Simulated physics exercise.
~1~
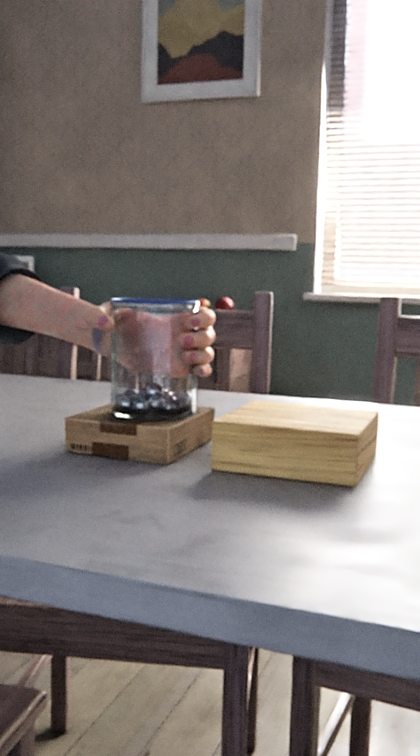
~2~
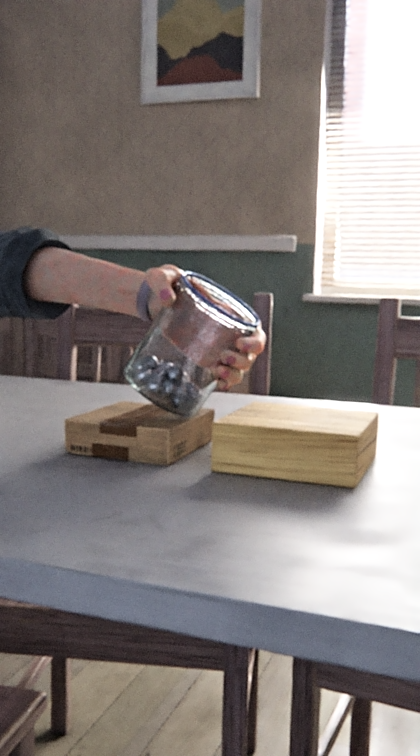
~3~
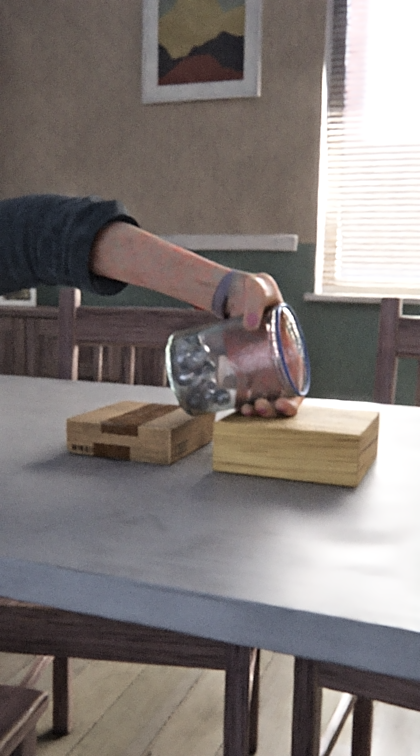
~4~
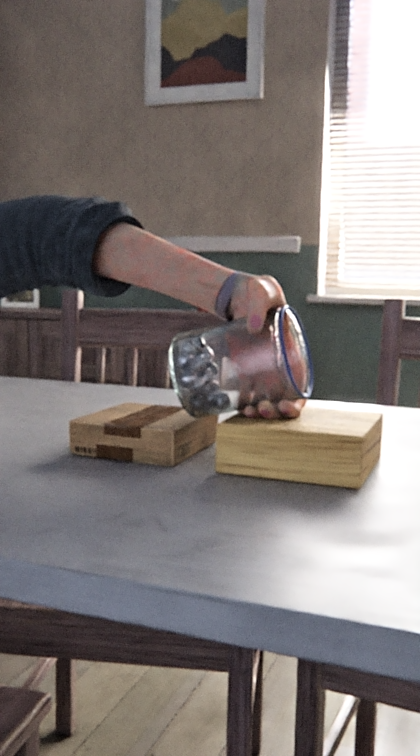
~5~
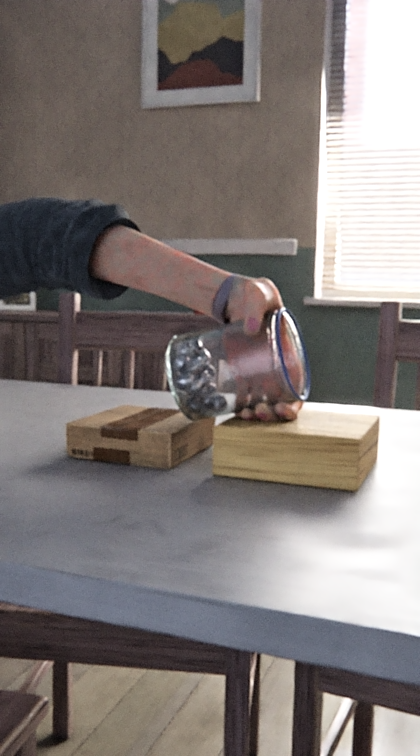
A hand lifted a clear glass jar, partly filled with small dark pieces, off a low wooden block, tipped it to the right and rested it nearly sideways against a pale wooden block, holding it there with everything still inside.
